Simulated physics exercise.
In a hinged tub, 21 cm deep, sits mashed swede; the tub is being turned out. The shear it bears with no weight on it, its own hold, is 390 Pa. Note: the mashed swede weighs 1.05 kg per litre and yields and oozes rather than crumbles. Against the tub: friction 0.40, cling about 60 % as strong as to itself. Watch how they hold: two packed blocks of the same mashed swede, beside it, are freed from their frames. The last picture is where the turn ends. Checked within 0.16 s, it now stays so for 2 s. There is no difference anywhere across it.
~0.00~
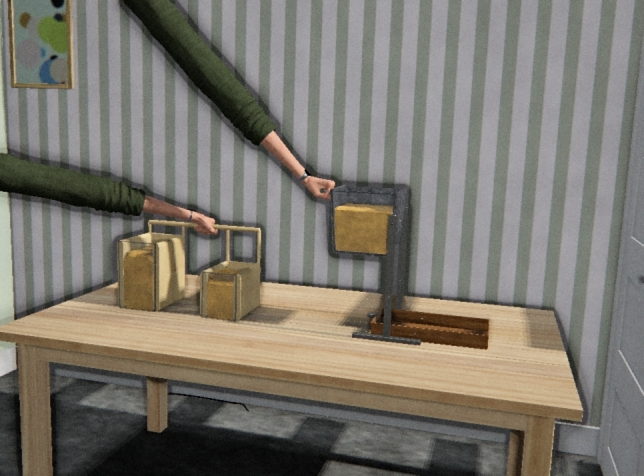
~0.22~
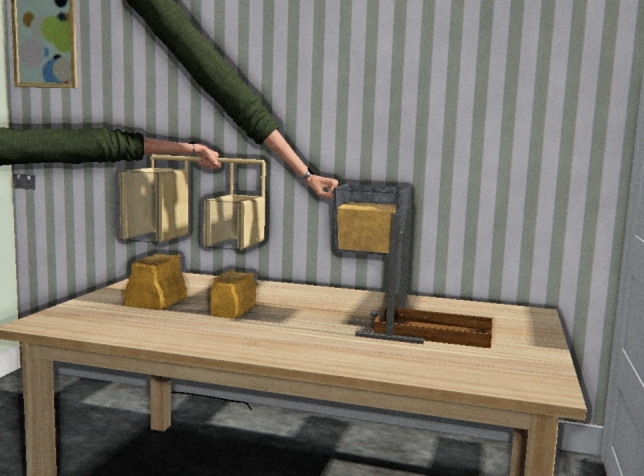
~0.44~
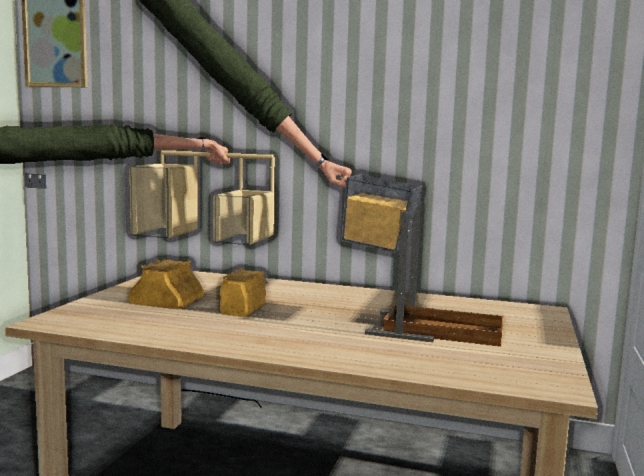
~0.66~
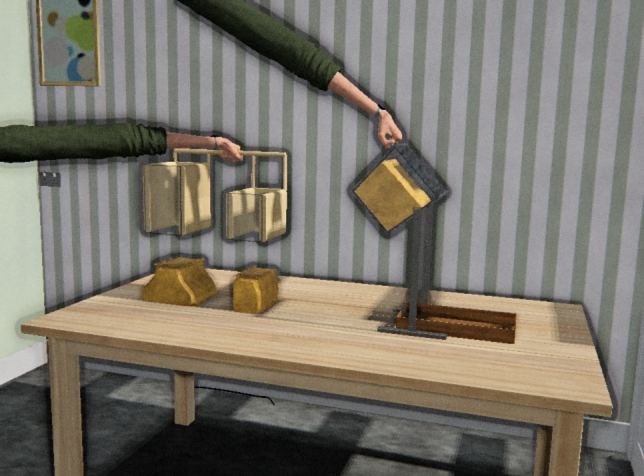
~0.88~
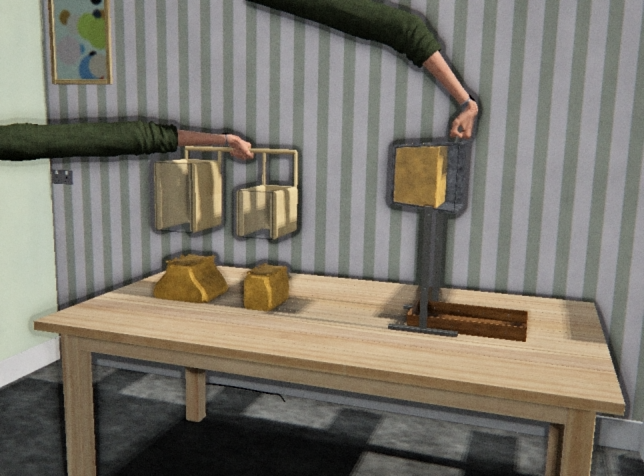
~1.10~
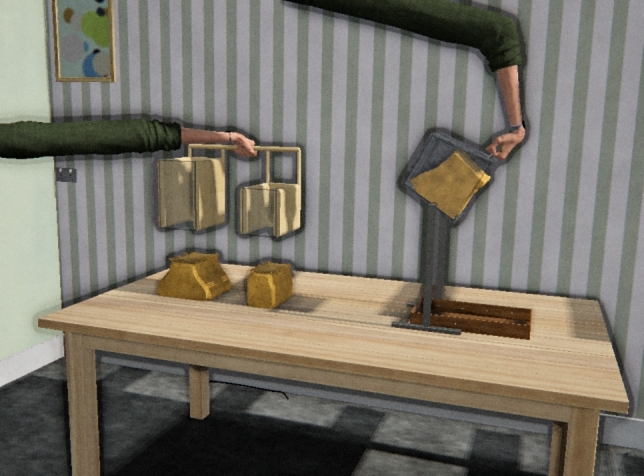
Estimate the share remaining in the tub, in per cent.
Roughly 0 per cent remains in the tub.
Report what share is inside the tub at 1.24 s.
Tub contents: Around 30 %.
After 1.24 s, the tub is at 119 degrees and holds 30 %.
After 1.41 s, the tub is at 119 degrees and holds 0 %.
After 1.58 s, the tub is at 119 degrees and holds 0 %.
After 1.75 s, the tub is at 119 degrees and holds 0 %.
After 3.10 s, the tub is at 119 degrees and holds 0 %.
